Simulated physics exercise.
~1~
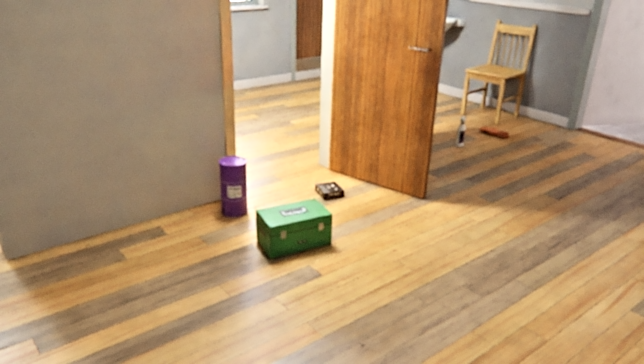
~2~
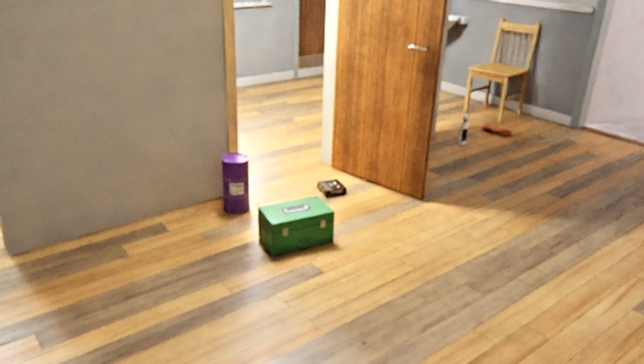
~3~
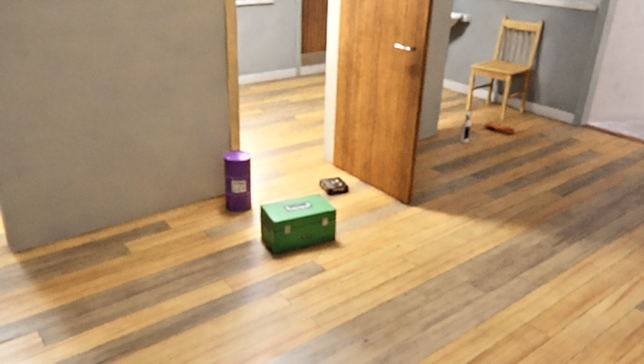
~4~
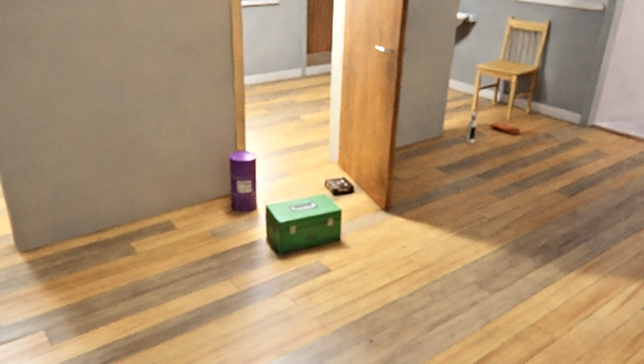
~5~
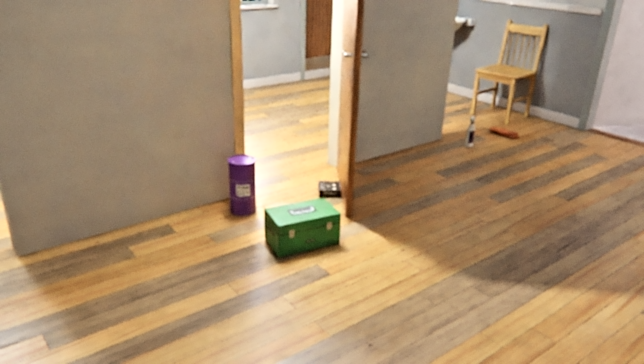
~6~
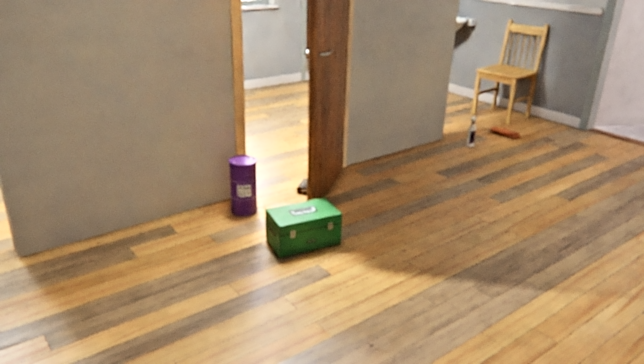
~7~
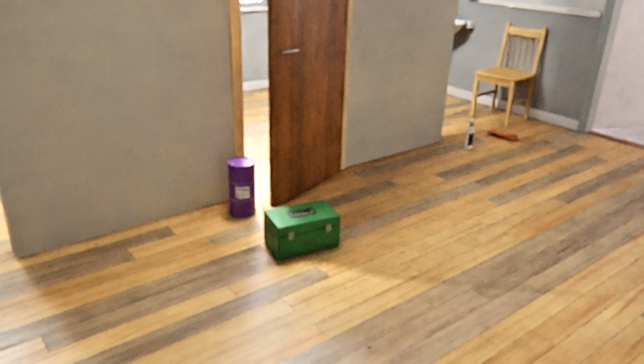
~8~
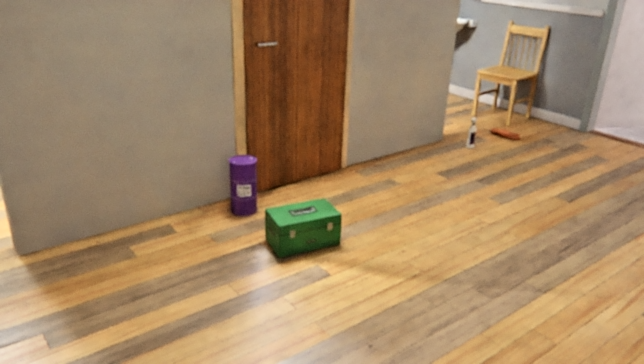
In a room with a striped wooden floor and grey walls, a brown wooden door stands wide open, with a purple canister, a green toolbox and a small black packet on the floor nearby. A chair stands farther back on the right. The view sways slightly as the door begins to swing toward its frame. Partway round, it meets the packet and slides it left, and the packet then passes out of sight behind the door. The door keeps swinging and ends fully shut, with the canister and toolbox still in their places.
